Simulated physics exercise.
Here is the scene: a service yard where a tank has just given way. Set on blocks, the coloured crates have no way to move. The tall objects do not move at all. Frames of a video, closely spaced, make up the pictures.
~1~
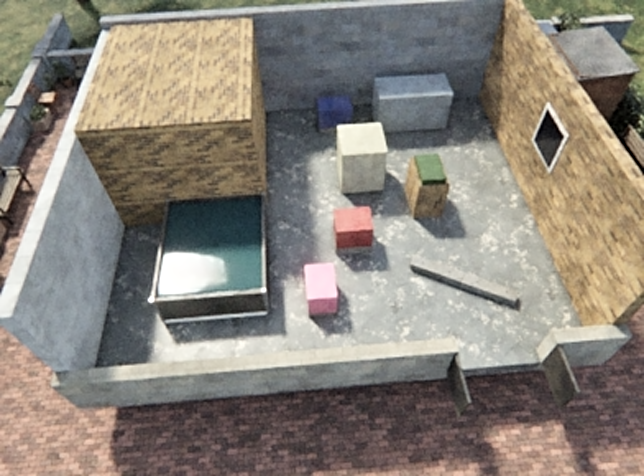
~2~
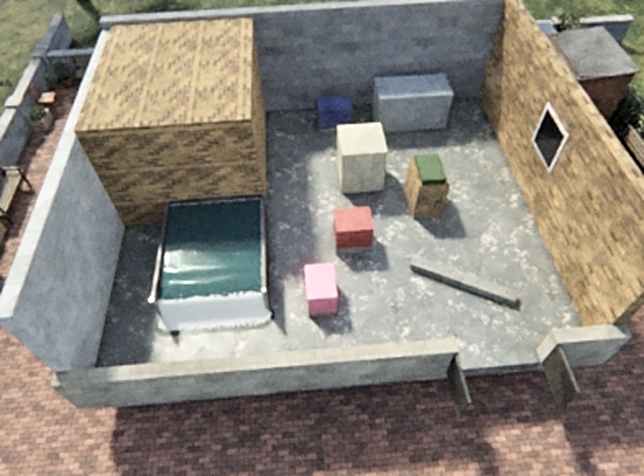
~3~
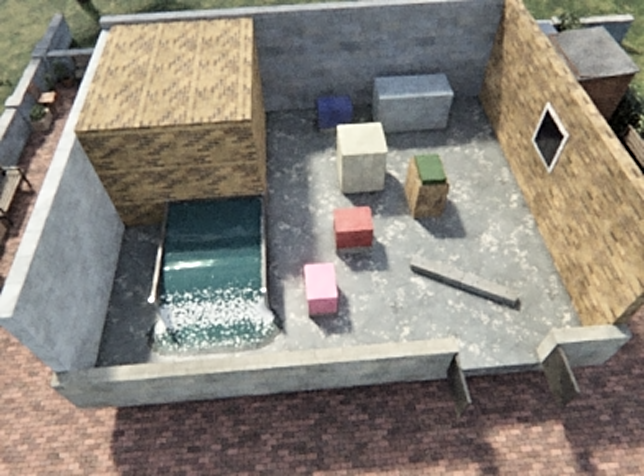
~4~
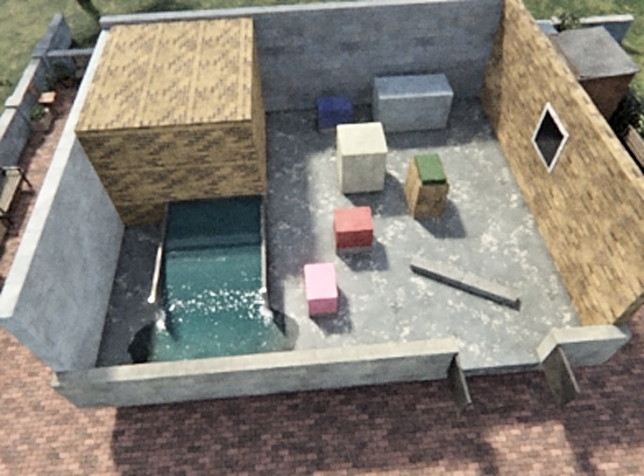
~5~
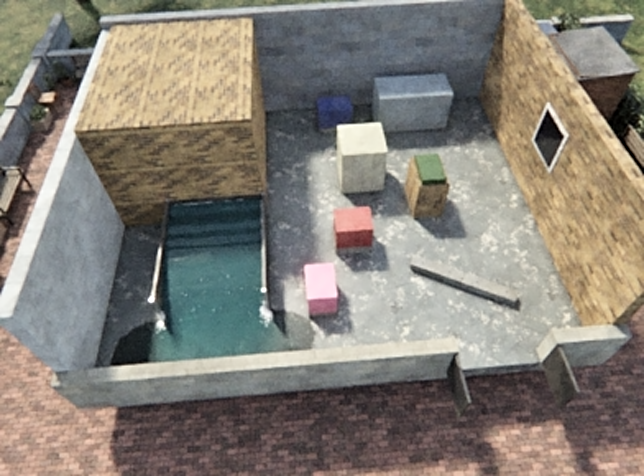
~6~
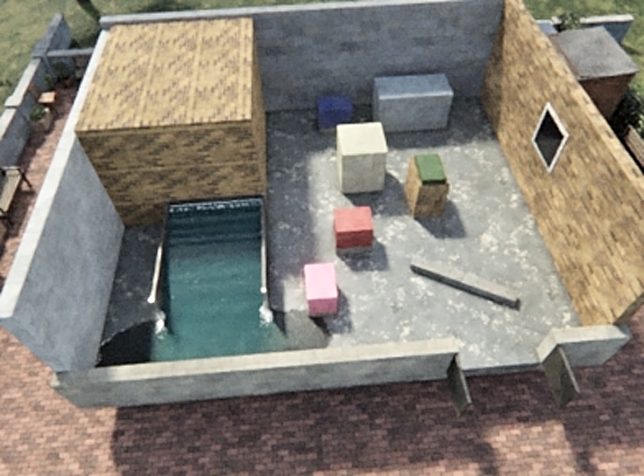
To begin with, still water fills an open tank beside a wooden block in a walled yard dotted with coloured crates. The tank's near side gives way and water pours out in a foaming rush, then spreads along the front wall to both sides, while the crates and tall objects stay put.
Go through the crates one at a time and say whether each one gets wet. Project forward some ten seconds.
The red crate will not be touched. The blue crate will not be touched. The pink crate will be touched.
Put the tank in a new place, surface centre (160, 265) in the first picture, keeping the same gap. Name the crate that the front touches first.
One in pink.
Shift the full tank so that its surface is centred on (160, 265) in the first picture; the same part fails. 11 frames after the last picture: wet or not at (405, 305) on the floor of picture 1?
That spot: Swamped.
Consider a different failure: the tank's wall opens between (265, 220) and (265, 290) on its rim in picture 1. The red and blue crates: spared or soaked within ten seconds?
First, the red crate is flooded; second, the blue crate is flooded.
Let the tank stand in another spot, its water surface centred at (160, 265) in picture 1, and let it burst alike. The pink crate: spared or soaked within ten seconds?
I'd say pink crate is overrun.
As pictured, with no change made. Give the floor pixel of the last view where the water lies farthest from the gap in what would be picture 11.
Somewhere about (403, 361).
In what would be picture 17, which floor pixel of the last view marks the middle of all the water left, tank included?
Near (221, 318) in the last view.
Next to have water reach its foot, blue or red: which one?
My answer: The red-painted one.
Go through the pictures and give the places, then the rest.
In the first frame, still water in the water tank at (213, 245).
In the second frame, water pours out at (214, 307) and has run to (159, 324).
In the third frame, the front is at (153, 342), out from the gap at (214, 309).
In the fourth frame, the front is at (140, 364), out from the gap at (214, 309).
In the fifth frame, the front is at a hidden place, out from the gap at (215, 310).
In the sixth frame, water pours out at (215, 310) and has run to a hidden place.
A moment on, water covers 15 % of the floor; the red crate not reached, the blue crate not reached, the pink crate water round its plinth.
Next, water covers 30 % of the floor; the red crate not reached, the blue crate not reached, the pink crate water round its plinth.
Then, water covers 40 % of the floor; the red crate water round its plinth, the blue crate not reached, the pink crate water round its plinth.
Later, water covers 65 % of the floor; the red crate water round its plinth, the blue crate not reached, the pink crate water round its plinth.
In the end, water covers 90 % of the floor; the red crate stayed above the water, the blue crate stayed above the water, the pink crate was topped.
